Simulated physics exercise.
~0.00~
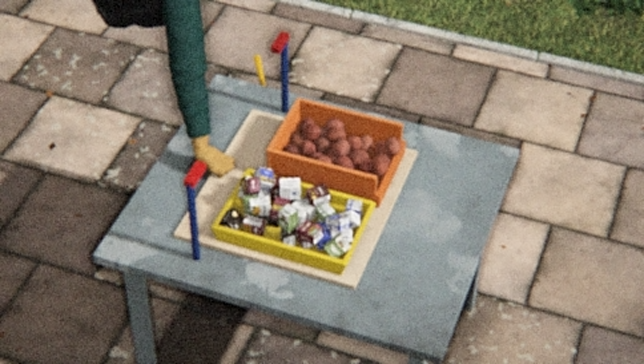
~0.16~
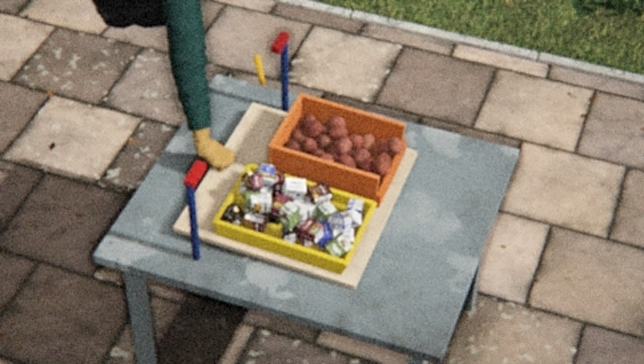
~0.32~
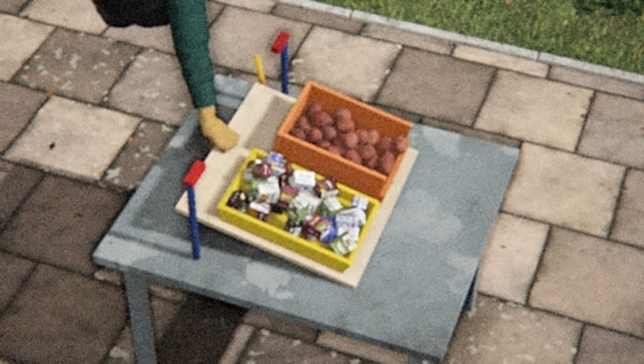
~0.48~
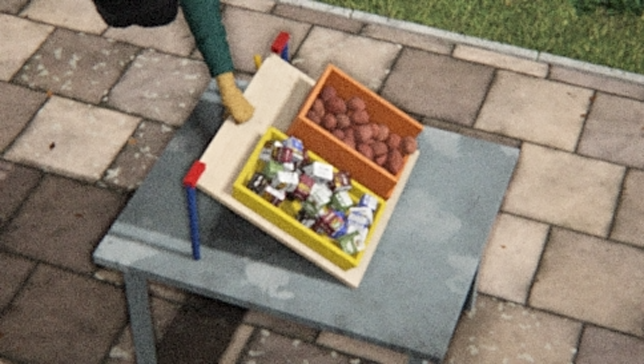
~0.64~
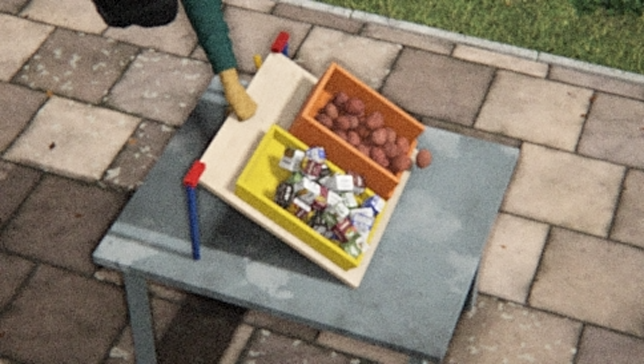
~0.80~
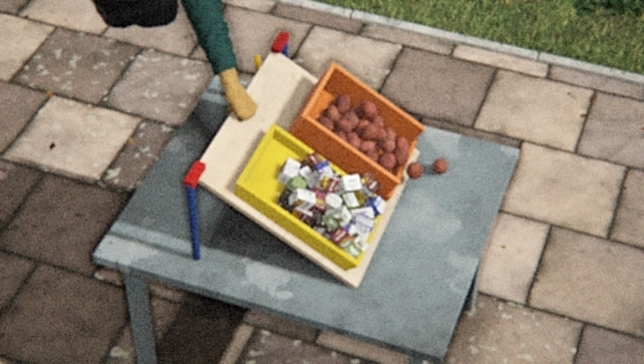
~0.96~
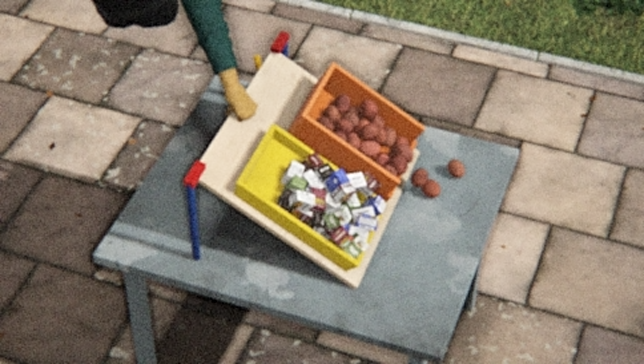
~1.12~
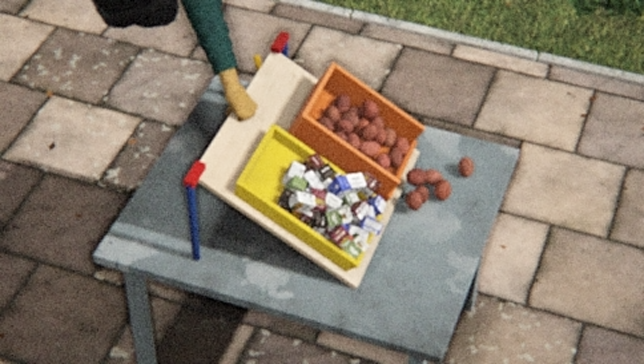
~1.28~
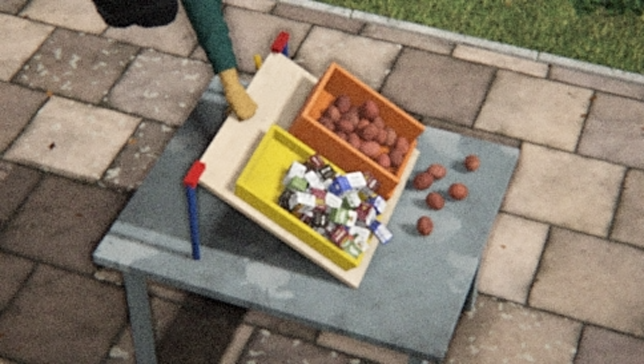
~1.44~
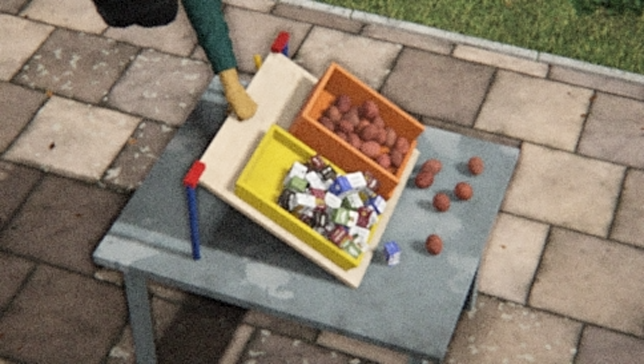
Gloved hand tipping a board of two totes on a table, several red potatoes rolling out, then one small carton sliding off.
